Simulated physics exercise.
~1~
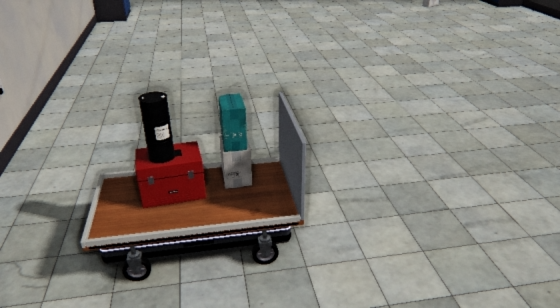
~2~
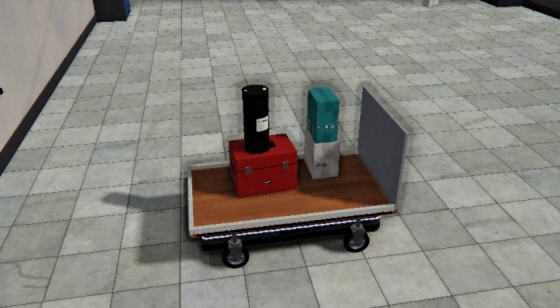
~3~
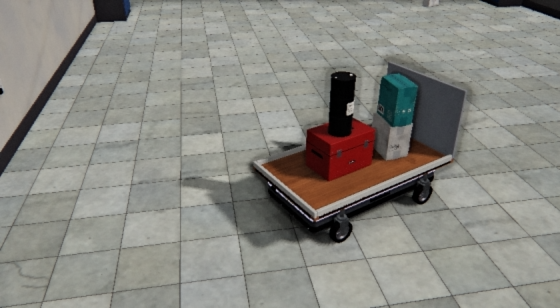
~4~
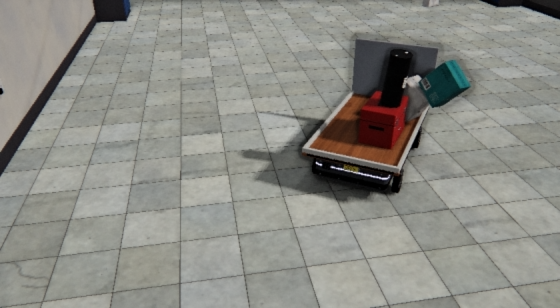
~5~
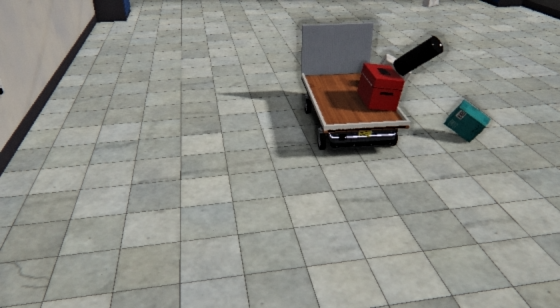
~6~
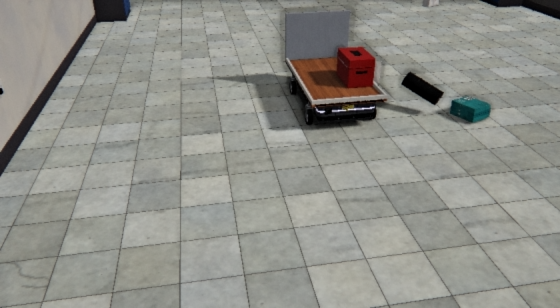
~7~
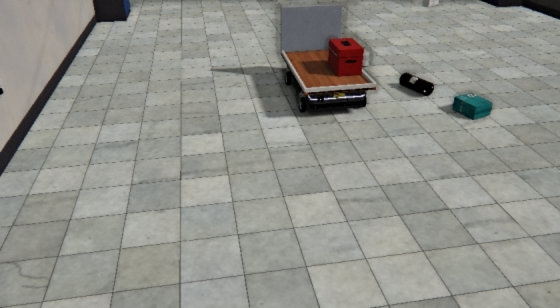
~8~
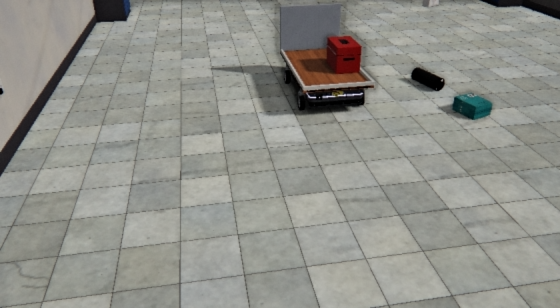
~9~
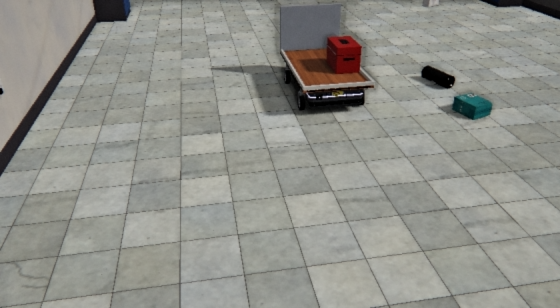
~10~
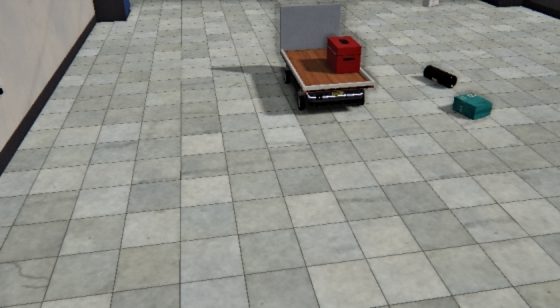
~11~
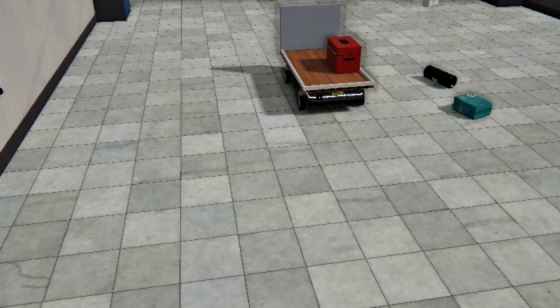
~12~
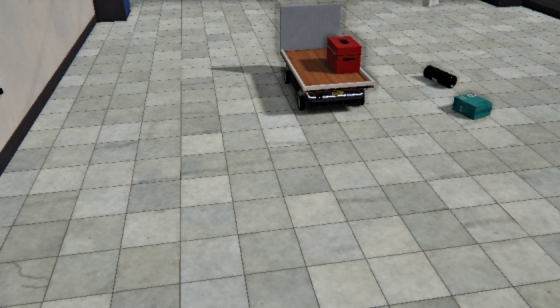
A flat cart with a tall grey end board rolls to the right across a tiled floor, carrying a red toolbox with a black canister on top and a white parcel with a turquoise box on top. It swings round to its left, heading away from the viewer, and the turquoise box tips off the right side. The canister topples from the toolbox and also drops to the floor, while the white parcel tumbles over out of clear view. The cart slows and stops farther back, the red toolbox still on its deck. The turquoise box and canister lie on the tiles to its right.
